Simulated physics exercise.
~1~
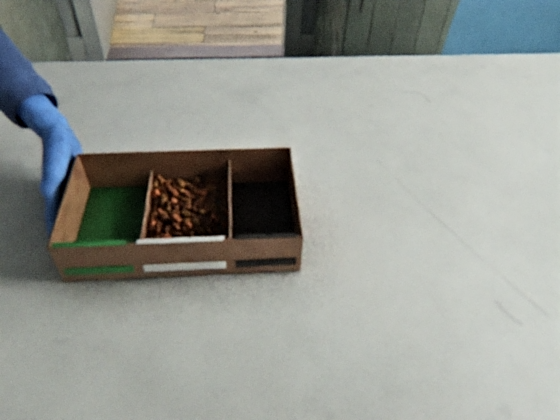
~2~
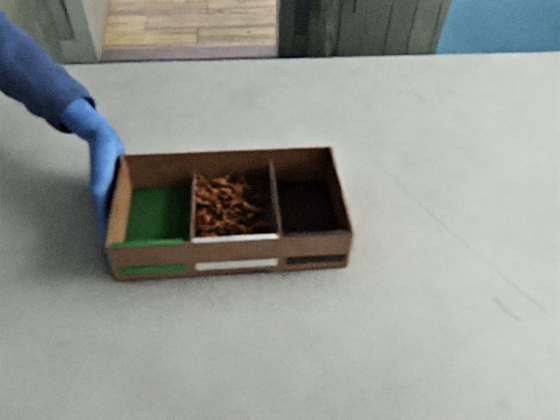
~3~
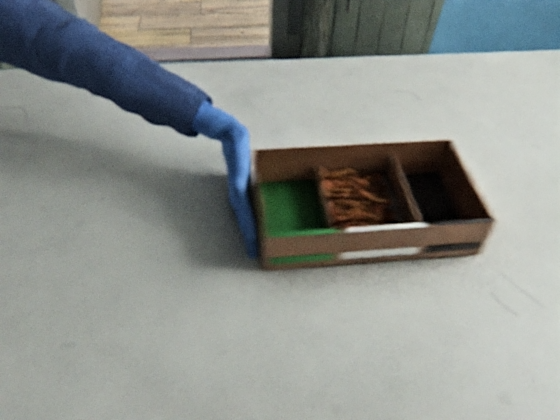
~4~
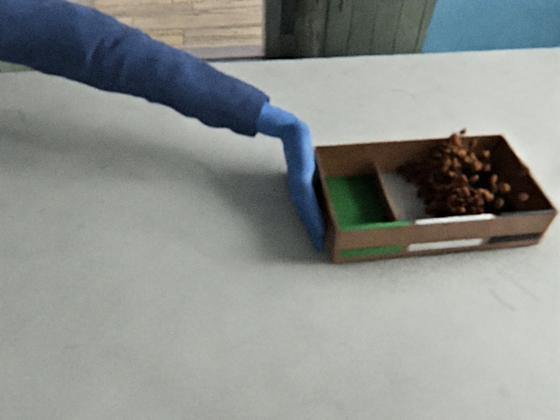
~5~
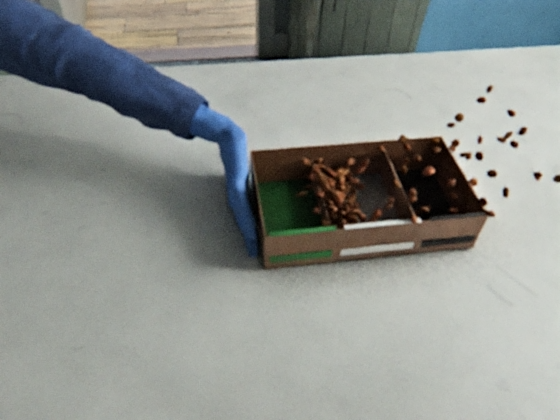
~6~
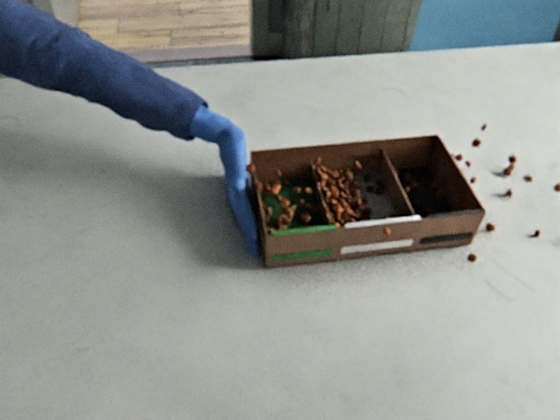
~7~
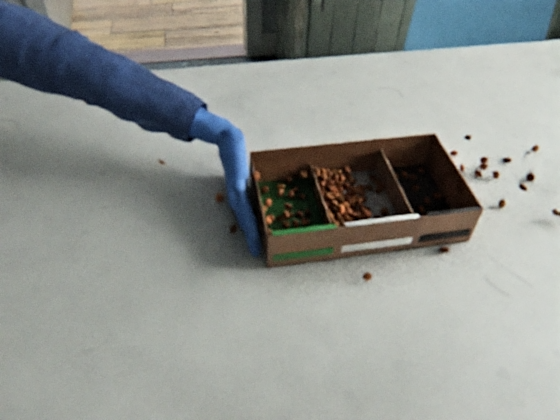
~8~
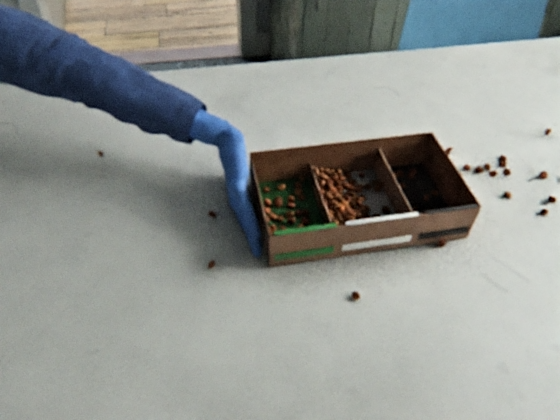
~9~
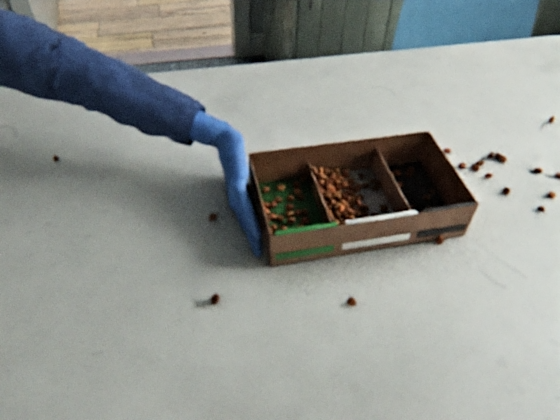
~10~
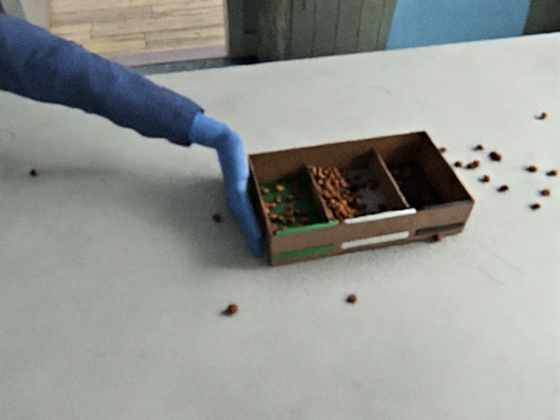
A blue-gloved hand slides a three-compartment tray of brown kibble to the right, then shifts it back left, and pieces fly over the dividers and out. The tray stops with most kibble still in the middle, some in both side sections, and some scattered on the tabletop.
